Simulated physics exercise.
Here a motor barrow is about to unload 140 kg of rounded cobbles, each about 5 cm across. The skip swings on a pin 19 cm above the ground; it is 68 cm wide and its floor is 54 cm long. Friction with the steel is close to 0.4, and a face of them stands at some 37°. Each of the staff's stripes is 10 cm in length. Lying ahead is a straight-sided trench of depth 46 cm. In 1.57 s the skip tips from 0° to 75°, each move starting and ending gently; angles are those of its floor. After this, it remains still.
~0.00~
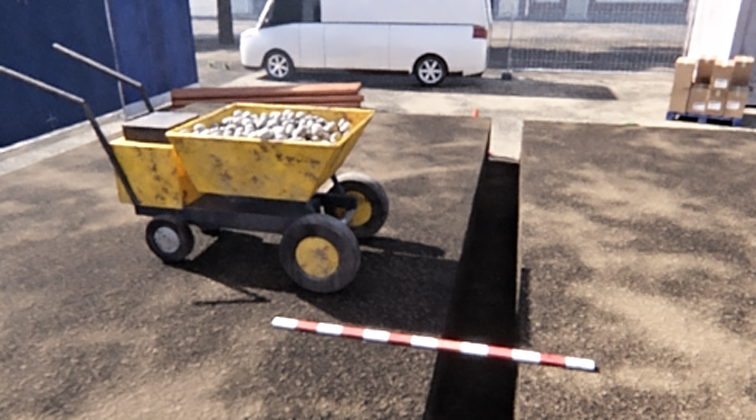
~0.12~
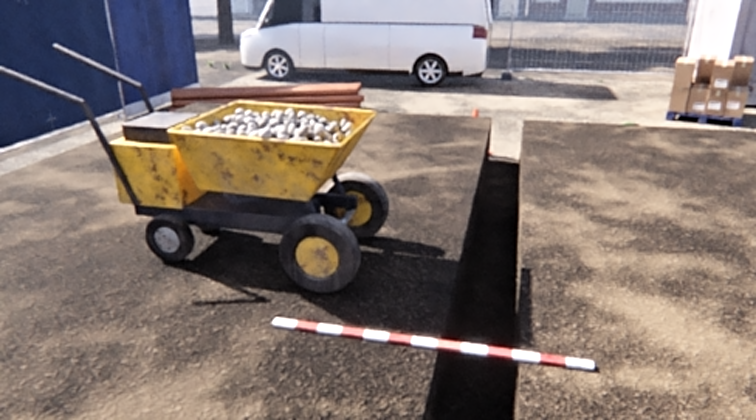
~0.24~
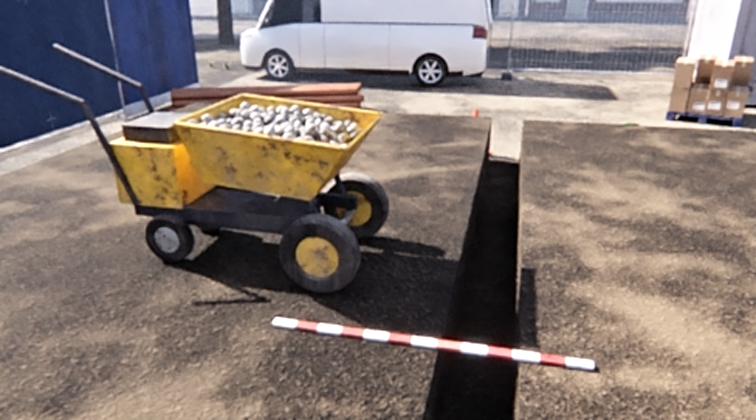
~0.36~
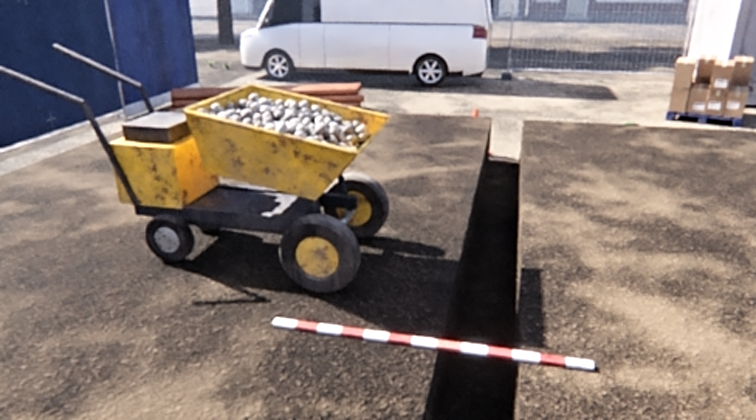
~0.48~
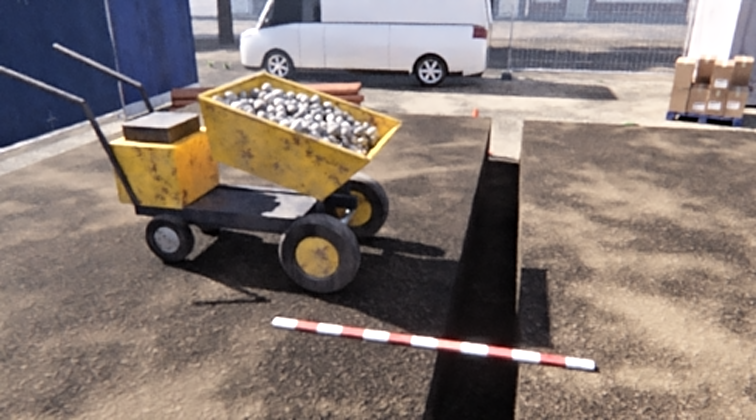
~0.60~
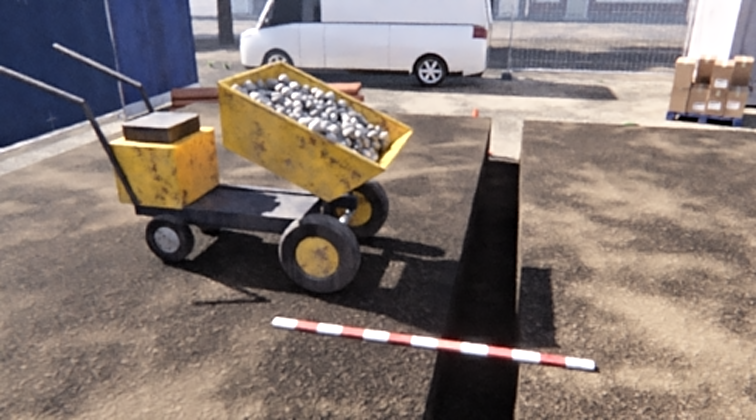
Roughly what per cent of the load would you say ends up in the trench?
I'd say 98 per cent ends up in the trench.
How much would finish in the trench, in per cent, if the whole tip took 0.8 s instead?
With that timing, about 85 per cent.
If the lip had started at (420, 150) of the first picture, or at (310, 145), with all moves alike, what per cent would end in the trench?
First place: Near 25%; second place: Near 85%.
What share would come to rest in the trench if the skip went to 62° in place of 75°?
The trench would hold about 60% of it.
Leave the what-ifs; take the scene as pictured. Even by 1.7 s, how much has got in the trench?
About 50 per cent by then.
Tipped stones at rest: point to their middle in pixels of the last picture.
I'd put it close to (484, 338).
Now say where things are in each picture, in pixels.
In the first picture, the skip is at 0°, its lip at (336, 146); the top of the load is at (268, 122).
The second picture shows lip at (338, 147), floor tilted 1°, highest stones at (264, 120); the stones move at 0.2 m/s on average.
In the third picture, the skip is at 5°, its lip at (345, 149); the top of the load is at (262, 114); the stones move at 0.3 m/s on average.
In the fourth picture, the skip is at 10°, its lip at (356, 154); the top of the load is at (254, 106); the stones move at 0.5 m/s on average.
In the fifth picture, the skip is at 17°, its lip at (370, 160); the top of the load is at (264, 95); the stones move at 0.6 m/s on average.
The sixth picture shows lip at (384, 170), floor tilted 24°, highest stones at (275, 86); the stones move at 0.6 m/s on average.
After 1.2 s the floor is at 63°; 98 % in the skip, 1 % short of the trench; the foremost stones are at (460, 235).
After 1.7 s the floor is at 75°; 48 % in the skip, 1 % short of the trench, 49 % in the trench, 2 % past the trench; the foremost stones are at (551, 286).
After 2.0 s the floor is at 75°; 23 % in the skip, 1 % short of the trench, 73 % in the trench, 2 % past the trench; the foremost stones are at (613, 308).
After 4.0 s the floor is at 75°; 0 % in the skip, 98 % in the trench, 2 % past the trench; the foremost stones are at (652, 328).
